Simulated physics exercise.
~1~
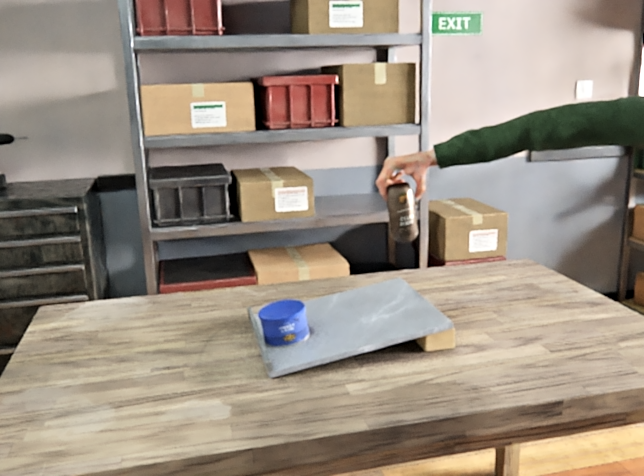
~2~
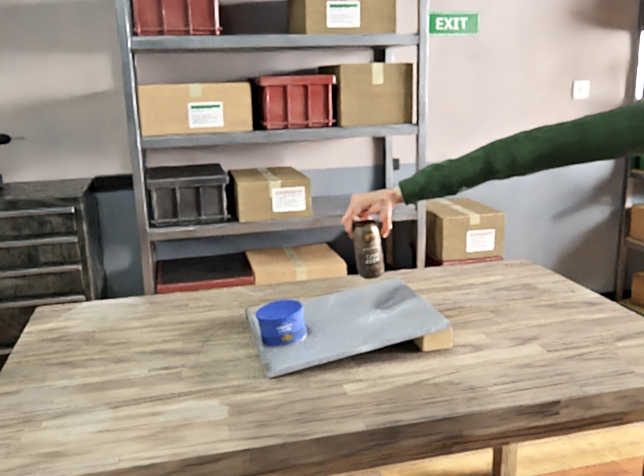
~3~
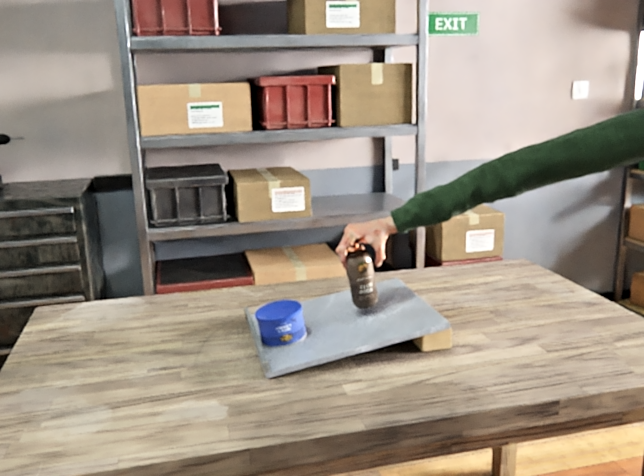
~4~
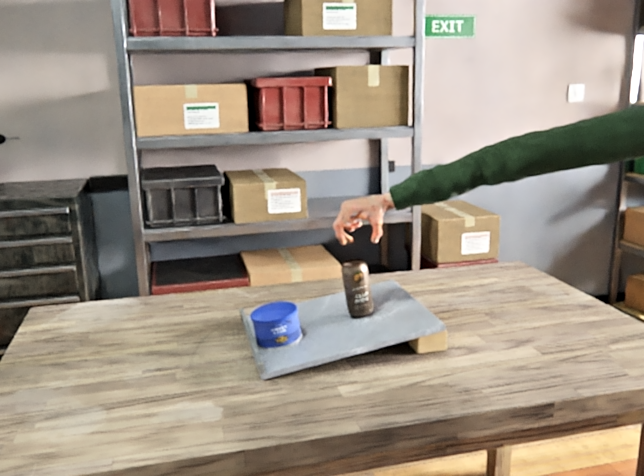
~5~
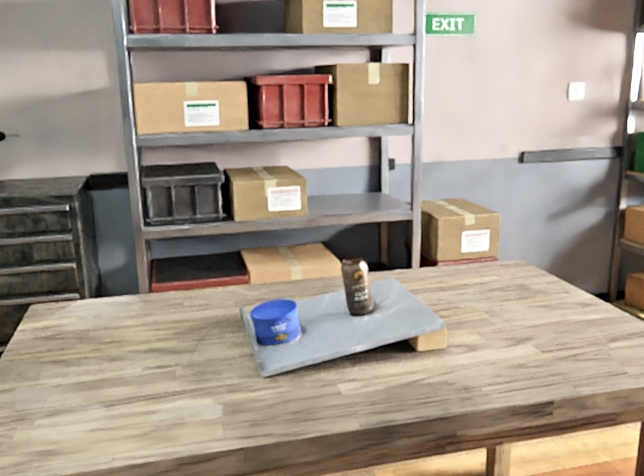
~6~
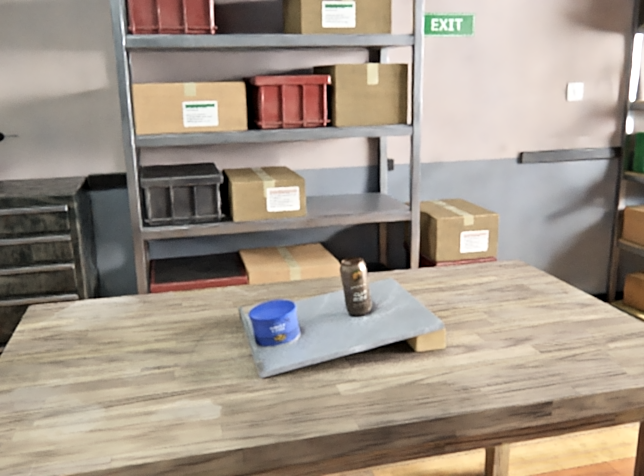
A hand in a green sleeve placing a brown can on a sloping board beside a blue tub, then withdrawing, the can staying put.
